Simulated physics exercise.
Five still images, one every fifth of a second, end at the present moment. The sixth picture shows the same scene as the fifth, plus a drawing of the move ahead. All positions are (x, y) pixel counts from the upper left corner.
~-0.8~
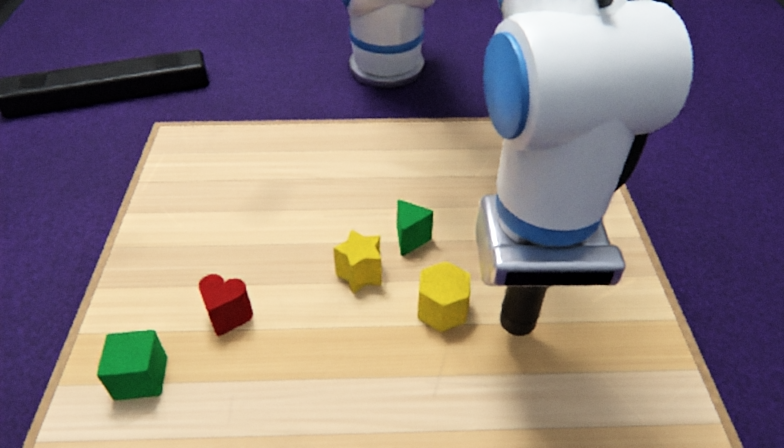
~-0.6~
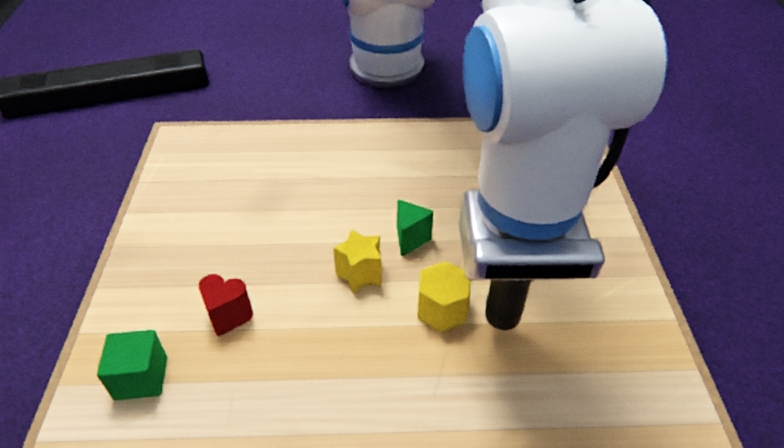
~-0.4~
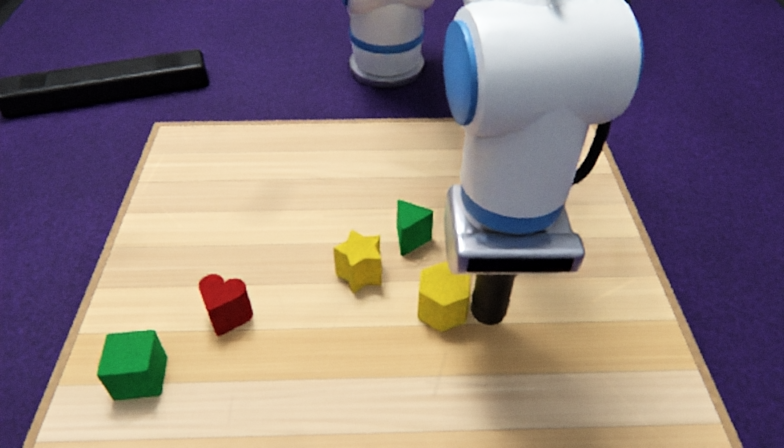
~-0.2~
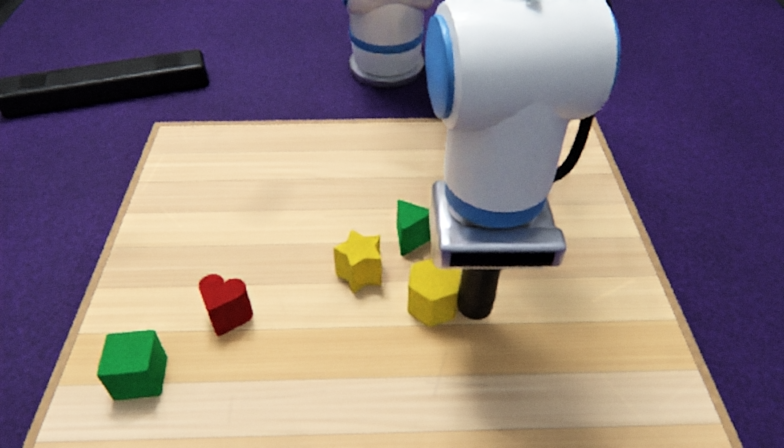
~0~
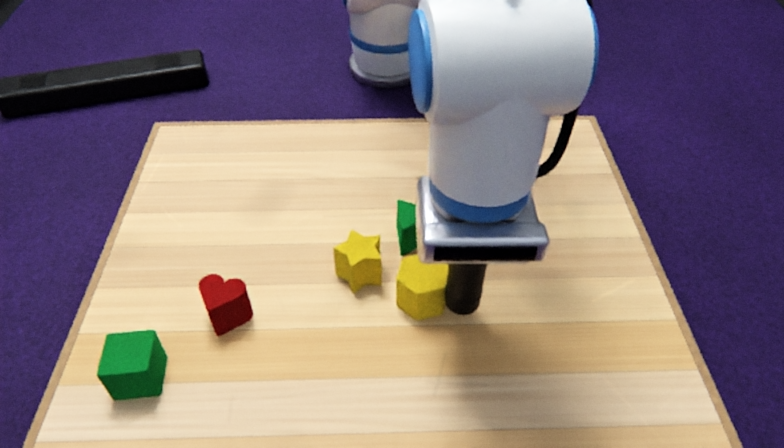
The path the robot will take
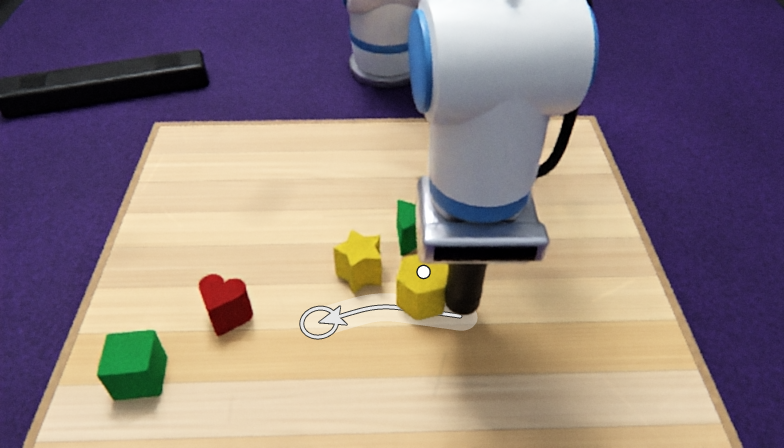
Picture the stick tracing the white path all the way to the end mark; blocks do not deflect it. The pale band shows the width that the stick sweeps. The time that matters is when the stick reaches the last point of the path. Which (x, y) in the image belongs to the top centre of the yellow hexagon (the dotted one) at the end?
It is going to be at (375, 248).
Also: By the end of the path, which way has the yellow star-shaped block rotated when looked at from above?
The answer is counter-clockwise.
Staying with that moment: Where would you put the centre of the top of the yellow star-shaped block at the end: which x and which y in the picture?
The middle of its upper face should be somewhere near (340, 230).
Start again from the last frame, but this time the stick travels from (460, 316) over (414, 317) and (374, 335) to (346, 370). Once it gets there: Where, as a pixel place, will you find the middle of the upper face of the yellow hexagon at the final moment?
The centre of its top will be at (388, 261).
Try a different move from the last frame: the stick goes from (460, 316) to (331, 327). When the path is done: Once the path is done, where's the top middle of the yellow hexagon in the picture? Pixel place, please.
I'd say the yellow hexagon ends with its top centre at (386, 262).
Drawn move, from (460, 316) over (389, 307) to (319, 322); the dot is on the yellow hexagon.
What follows on the original path. One third of the way, stick at (413, 295); yellow star-shaped block at (346, 238), turned 15° anticlockwise; yellow hexagon at (389, 256), turned 40° clockwise.
Two thirds of the way, stick at (364, 295); yellow star-shaped block at (340, 230), turned 40° anticlockwise; yellow hexagon at (375, 248), turned 75° clockwise.
At the end, stick at (317, 308); red heart block still; yellow star-shaped block at (340, 230), turned 40° anticlockwise; yellow hexagon at (375, 248), turned 75° clockwise.
